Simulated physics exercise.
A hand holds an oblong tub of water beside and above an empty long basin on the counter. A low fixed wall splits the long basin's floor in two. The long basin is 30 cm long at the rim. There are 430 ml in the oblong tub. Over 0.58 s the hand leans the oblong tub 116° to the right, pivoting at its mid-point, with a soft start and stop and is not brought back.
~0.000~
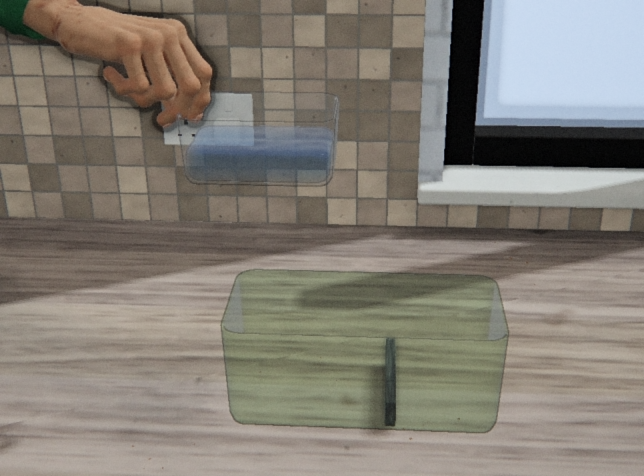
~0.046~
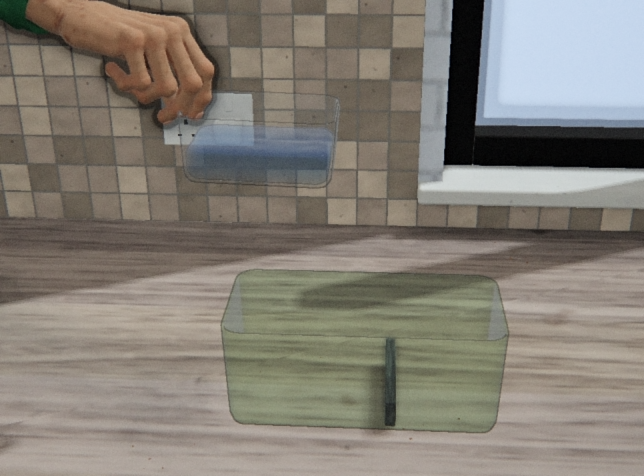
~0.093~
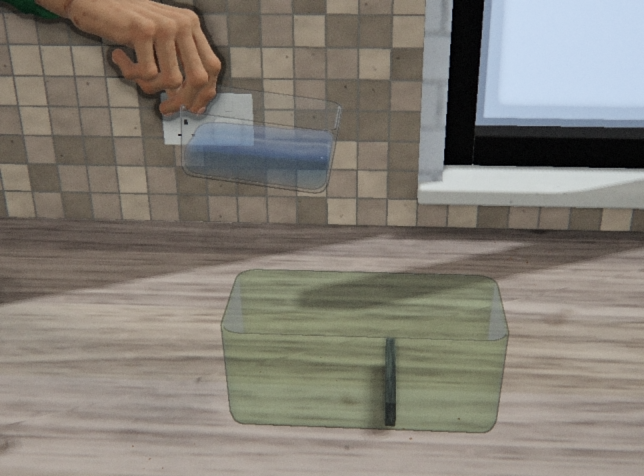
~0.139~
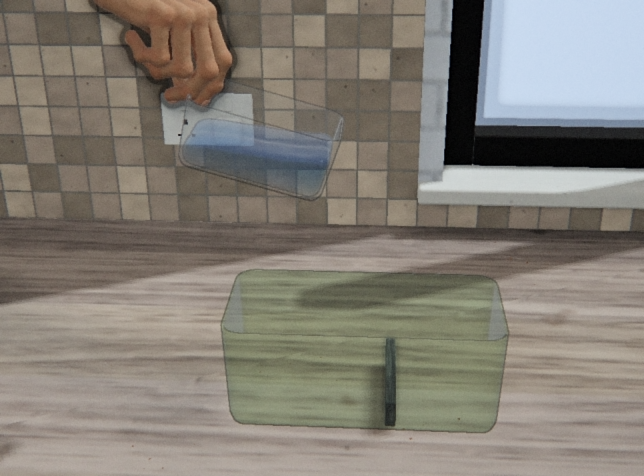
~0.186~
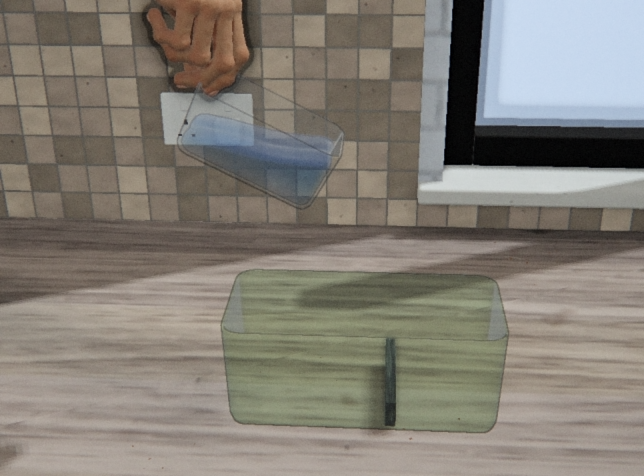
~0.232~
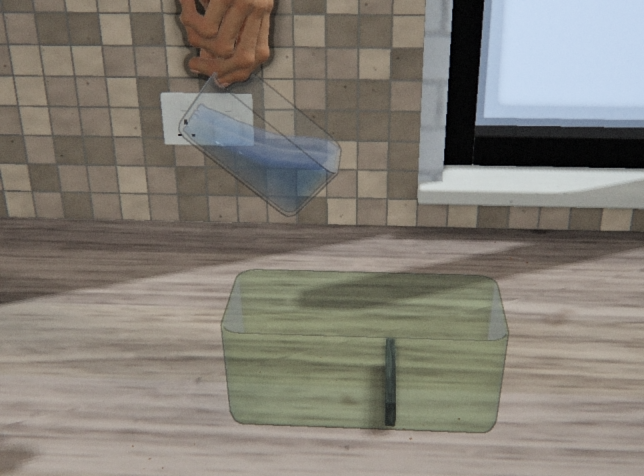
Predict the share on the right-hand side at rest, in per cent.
The far part has some 22 per cent.
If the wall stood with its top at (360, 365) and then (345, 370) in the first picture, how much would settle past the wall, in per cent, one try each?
First 60, then 70 per cent.
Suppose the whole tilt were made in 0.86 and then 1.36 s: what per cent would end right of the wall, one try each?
In turn about 35 and 45 per cent.
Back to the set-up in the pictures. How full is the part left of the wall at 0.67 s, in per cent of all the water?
About 78 per cent.
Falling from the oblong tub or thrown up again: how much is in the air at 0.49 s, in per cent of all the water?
Near 62 in a hundred.
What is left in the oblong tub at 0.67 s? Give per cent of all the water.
Near 0 in a hundred.
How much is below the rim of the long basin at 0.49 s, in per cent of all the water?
Some 30 per cent.
Then, 0.49 s in, the tilt is 109° and 8 per cent is still to pour, 29 is left of the wall and 0 right of it.
Then, 0.67 s in, the tilt is 116° and 0 per cent is still to pour, 78 is left of the wall and 17 right of it.
Then, 0.87 s in, the tilt is 116° and 0 per cent is still to pour, 73 is left of the wall and 21 right of it.
Then, 1.08 s in, the tilt is 116° and 0 per cent is still to pour, 73 is left of the wall and 22 right of it.
Finally, 73 per cent lies left of the wall, 22 right of it and 4 outside.
